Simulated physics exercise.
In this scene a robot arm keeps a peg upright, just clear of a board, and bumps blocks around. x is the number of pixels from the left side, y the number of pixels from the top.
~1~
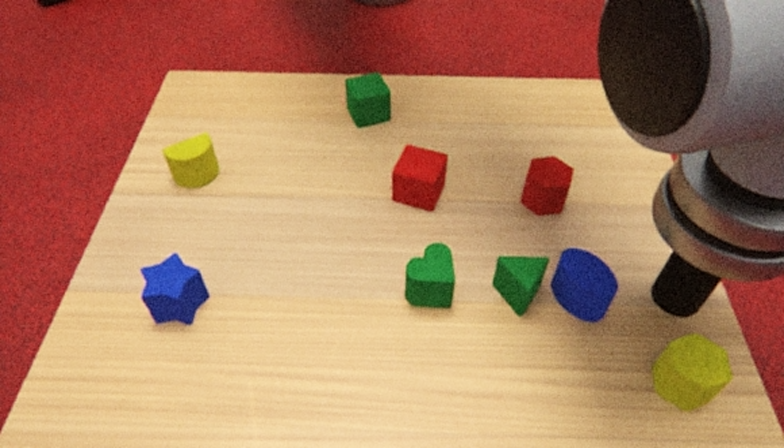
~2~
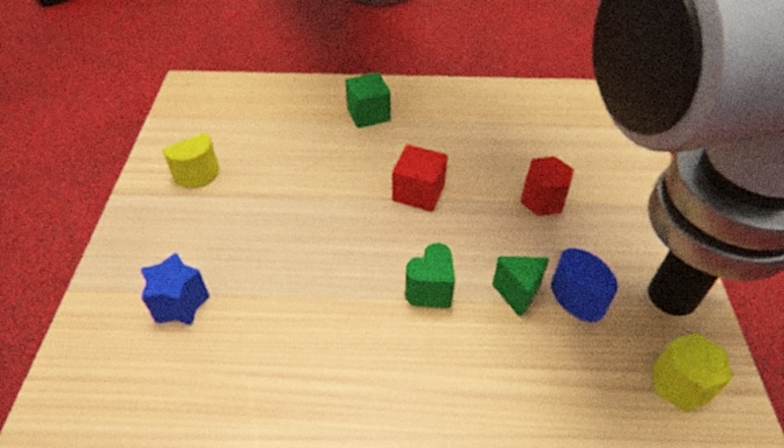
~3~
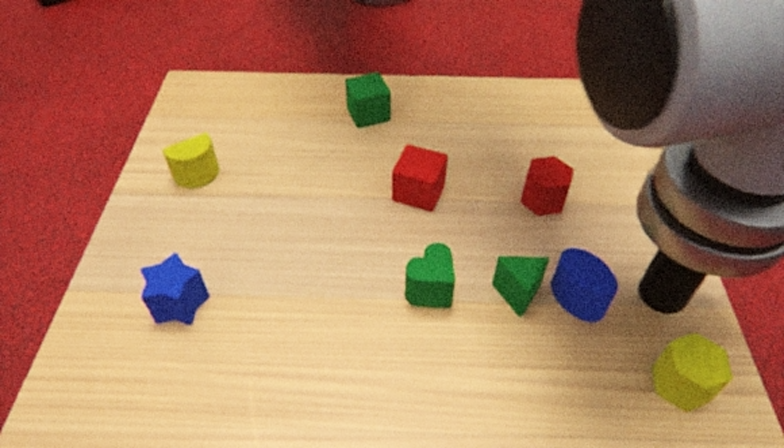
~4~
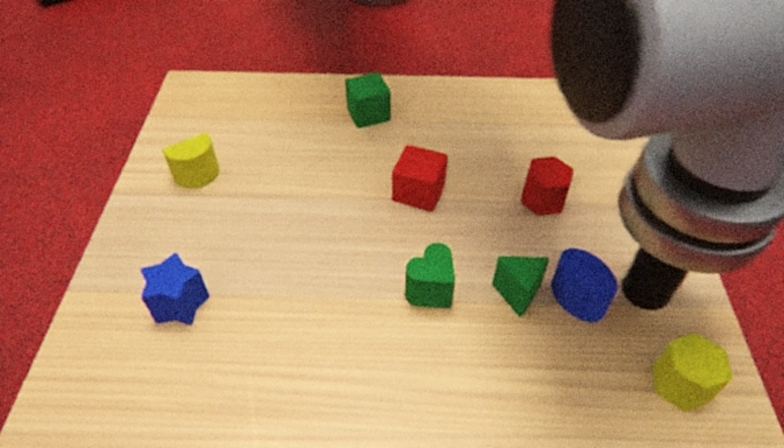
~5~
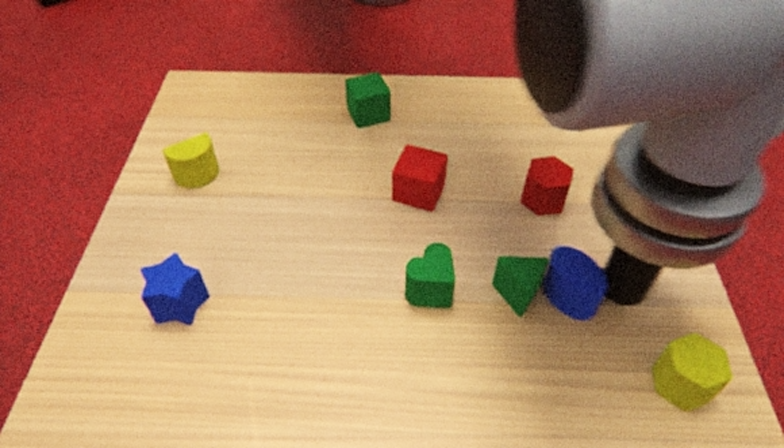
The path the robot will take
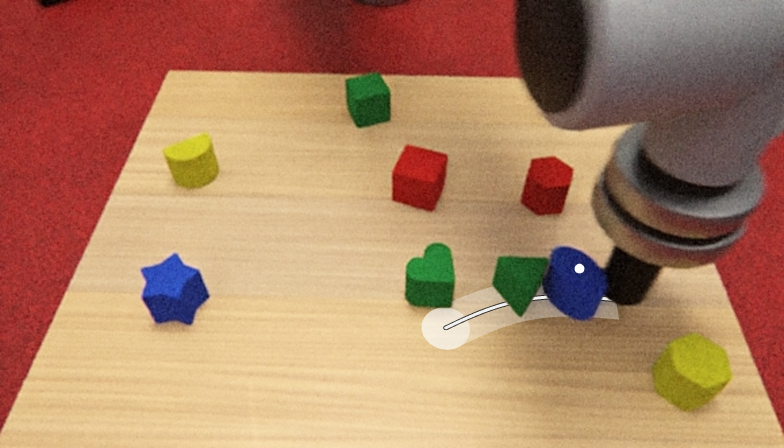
A grey robot arm with a dark, peg-like tip reaches in from the right over a pale wooden board on a red surface, seen from above at an angle by a still camera. Blue star and yellow blocks sit left, green and red ones around the middle, and a blue oval and yellow six-sided block right. The tip slides left and nudges the oval slightly toward the green triangle.
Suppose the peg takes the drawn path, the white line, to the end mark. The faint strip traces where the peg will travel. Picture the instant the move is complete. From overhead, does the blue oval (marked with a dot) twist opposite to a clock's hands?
My answer is no.
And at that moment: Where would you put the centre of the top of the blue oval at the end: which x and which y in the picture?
Pixel (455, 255).
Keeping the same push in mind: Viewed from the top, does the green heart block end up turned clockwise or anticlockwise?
The block turns counter-clockwise.
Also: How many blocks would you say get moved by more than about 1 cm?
I reckon the push displaces three or more of the blocks by more than 1 cm.
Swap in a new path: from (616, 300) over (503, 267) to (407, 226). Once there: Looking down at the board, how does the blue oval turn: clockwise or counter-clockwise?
From above, counter-clockwise.
The drawn path runs from (616, 300) by way of (556, 297) and (499, 306) to (446, 328); the dot is on the blue oval.
The first path, step by step. One third of the way, peg (559, 284); green triangular piece (482, 259), turned 40° anticlockwise; blue oval (519, 254), turned 40° clockwise.
Two thirds of the way, peg (501, 294); green heart block (399, 259), turned 35° anticlockwise; green triangular piece (431, 243); blue oval (468, 254), turned 75° clockwise.
At the end, peg (447, 316); green heart block (396, 259), turned 35° anticlockwise; green triangular piece (420, 236); blue oval (455, 255), turned 100° clockwise; yellow six-sided block not moved.
